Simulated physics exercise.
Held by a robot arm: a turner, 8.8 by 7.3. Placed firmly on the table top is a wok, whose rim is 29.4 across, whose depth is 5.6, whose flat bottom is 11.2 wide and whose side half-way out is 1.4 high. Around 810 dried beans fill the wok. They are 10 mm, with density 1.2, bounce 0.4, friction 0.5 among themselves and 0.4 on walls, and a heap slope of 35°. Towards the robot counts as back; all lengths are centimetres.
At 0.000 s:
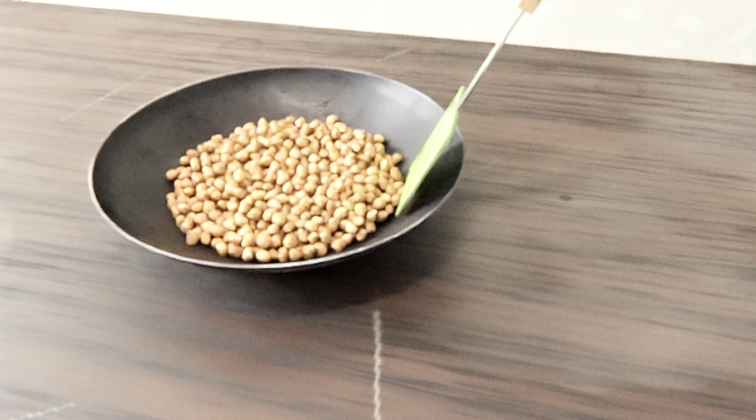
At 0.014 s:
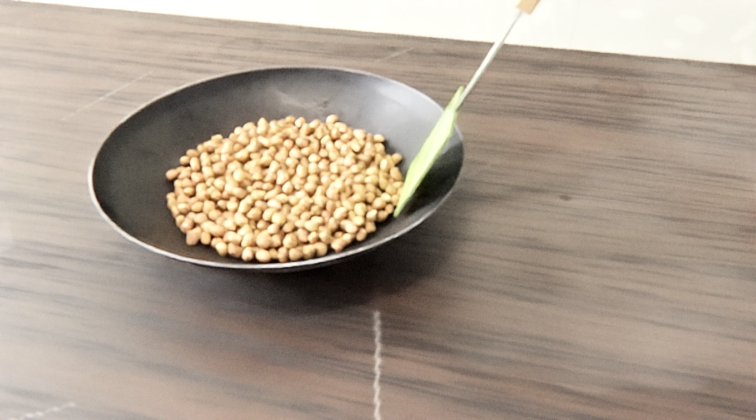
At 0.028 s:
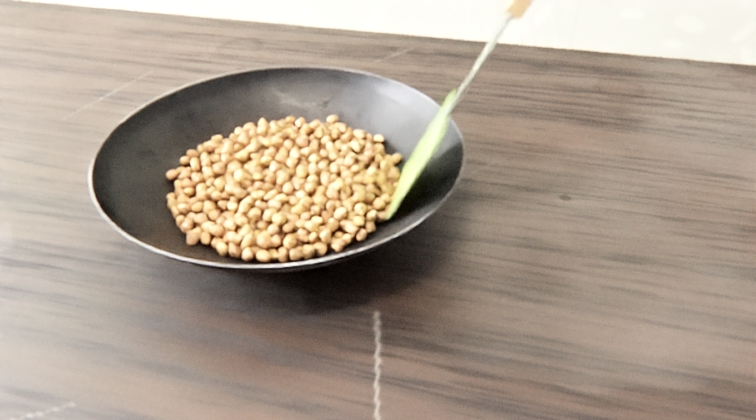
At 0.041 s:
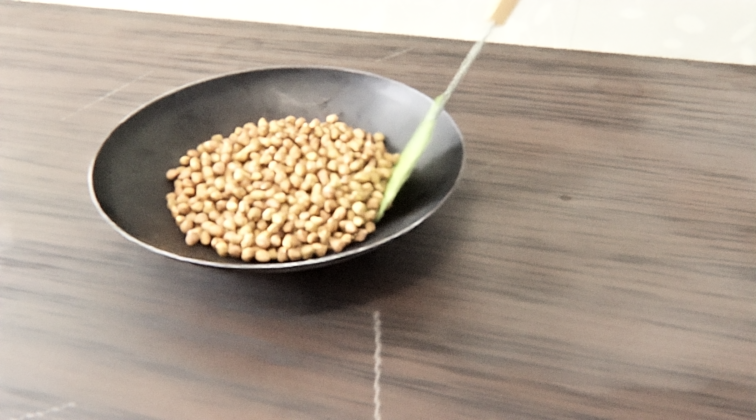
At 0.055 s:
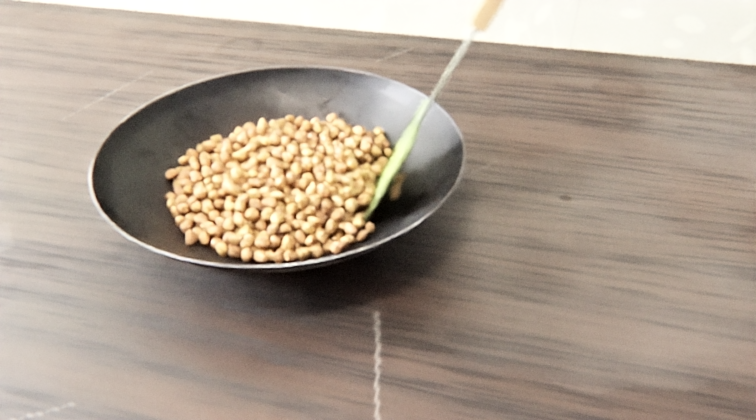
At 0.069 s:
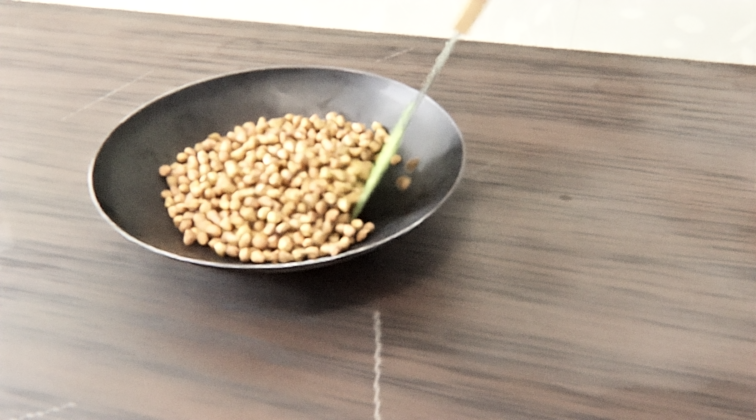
In this clip, a green turner with a wooden-coloured handle rests at the right side of a dark wok of brown beans, then moves left into the heap, nudging its edge slightly while a few beans appear behind the blade.
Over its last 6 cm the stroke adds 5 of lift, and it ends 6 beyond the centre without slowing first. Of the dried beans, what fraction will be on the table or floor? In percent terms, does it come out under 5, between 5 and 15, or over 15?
It comes out under 5 %.
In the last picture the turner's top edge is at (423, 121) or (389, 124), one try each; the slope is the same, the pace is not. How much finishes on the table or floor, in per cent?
0 % and 5 %.
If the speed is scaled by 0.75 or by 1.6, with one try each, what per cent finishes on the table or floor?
Some 0 per cent, then some 15 per cent, on the table or floor.
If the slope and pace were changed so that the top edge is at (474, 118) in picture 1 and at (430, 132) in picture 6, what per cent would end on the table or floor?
Roughly 0 percent ends up there.
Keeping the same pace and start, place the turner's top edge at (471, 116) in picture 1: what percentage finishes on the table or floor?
Roughly 5 percent ends on the table or floor.
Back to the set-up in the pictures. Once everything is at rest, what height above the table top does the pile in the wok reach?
Close to 6.5 centimetres high.
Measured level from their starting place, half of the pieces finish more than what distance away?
Distance: Around 4 cm.
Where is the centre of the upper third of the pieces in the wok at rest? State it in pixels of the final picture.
Centre: Roughly (186, 152).
After 0.12 s, sloping 65°, highest piece 11 above the table; 806 in the wok, 1 on the blade or in flight.
After 0.17 s, sloping 65°, highest piece 20 above the table; 804 in the wok, 3 on the blade or in flight.
After 0.40 s, sloping 65°, highest piece 26 above the table; 789 in the wok, 14 on the table or floor, 4 on the blade or in flight.
After 1.45 s, sloping 65°, highest piece 7 above the table; 788 in the wok, 19 on the table or floor.
In the end, 788 in the wok, 19 on the table or floor. That is 2 % on the table or floor.
